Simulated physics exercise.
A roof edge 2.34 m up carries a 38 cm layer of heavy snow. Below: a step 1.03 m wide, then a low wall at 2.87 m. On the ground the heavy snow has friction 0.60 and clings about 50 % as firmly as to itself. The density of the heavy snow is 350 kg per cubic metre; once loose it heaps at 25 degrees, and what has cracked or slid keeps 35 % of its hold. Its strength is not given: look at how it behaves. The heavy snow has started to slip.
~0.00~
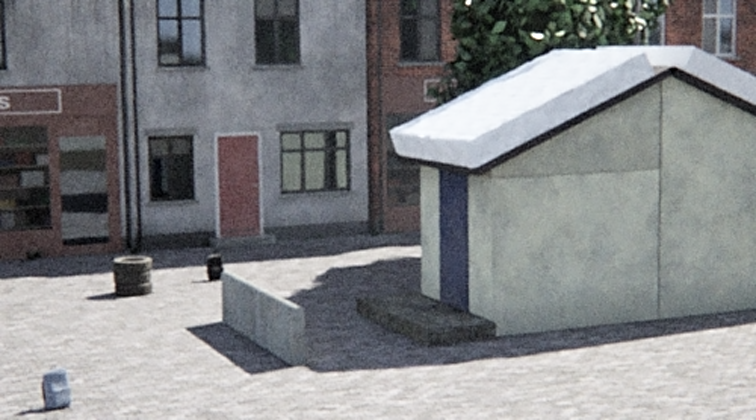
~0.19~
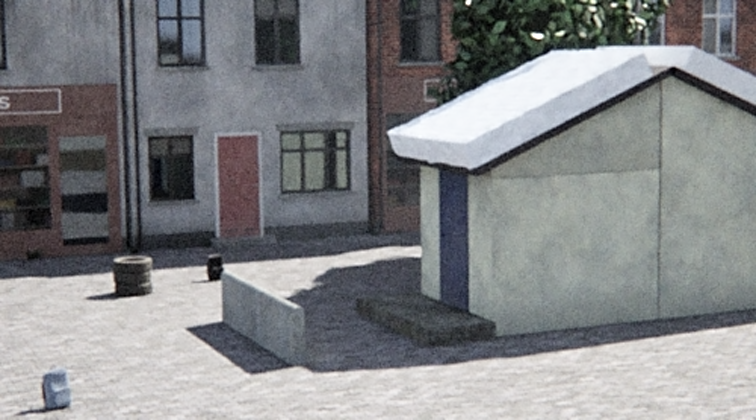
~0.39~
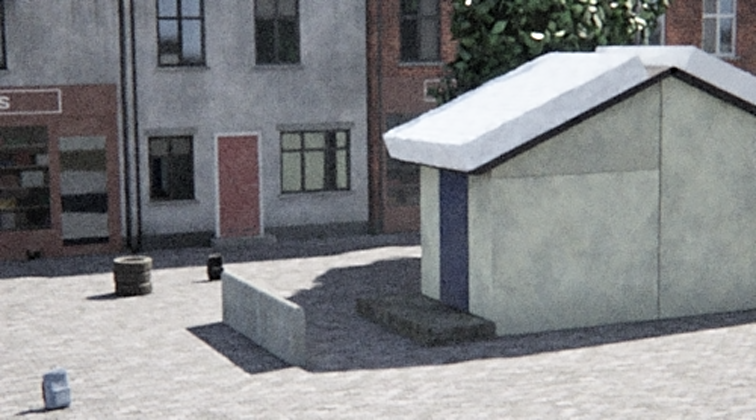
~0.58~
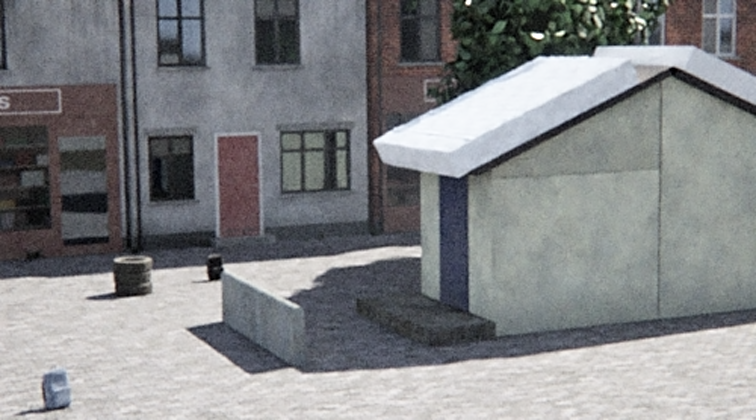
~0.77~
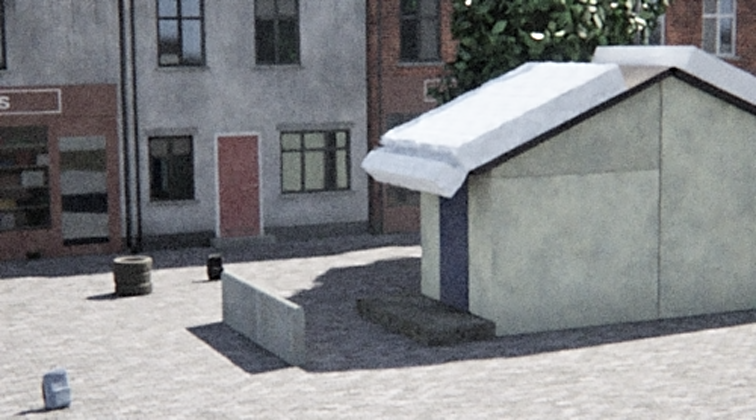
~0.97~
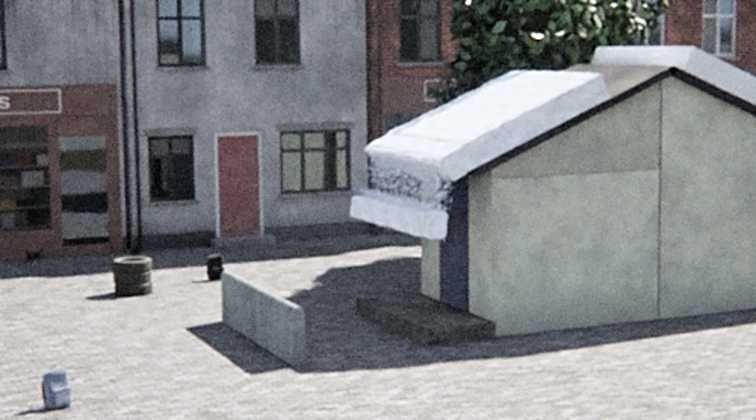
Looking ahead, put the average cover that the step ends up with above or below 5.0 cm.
The result is below 5.0 cm.
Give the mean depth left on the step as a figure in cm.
Roughly 1 cm.
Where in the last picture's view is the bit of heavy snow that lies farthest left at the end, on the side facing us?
Around (227, 366).
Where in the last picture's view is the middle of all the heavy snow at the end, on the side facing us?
Near (353, 330).
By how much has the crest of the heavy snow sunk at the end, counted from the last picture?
Some 2.7 m.
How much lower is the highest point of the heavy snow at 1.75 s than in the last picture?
Some 0.7 m.
After 1.33 s, 73 % of the snow is still up on the roof and 27 % is falling or down.
After 1.75 s, 41 % of the snow is still up on the roof and 59 % is falling or down.
After 2.18 s, none of the snow is still up on the roof and all is falling or down.
After 2.60 s, none of the snow is still up on the roof and all is falling or down.
After 4.10 s, none of the snow is still up on the roof and the snow on the step is 7 mm deep on average.
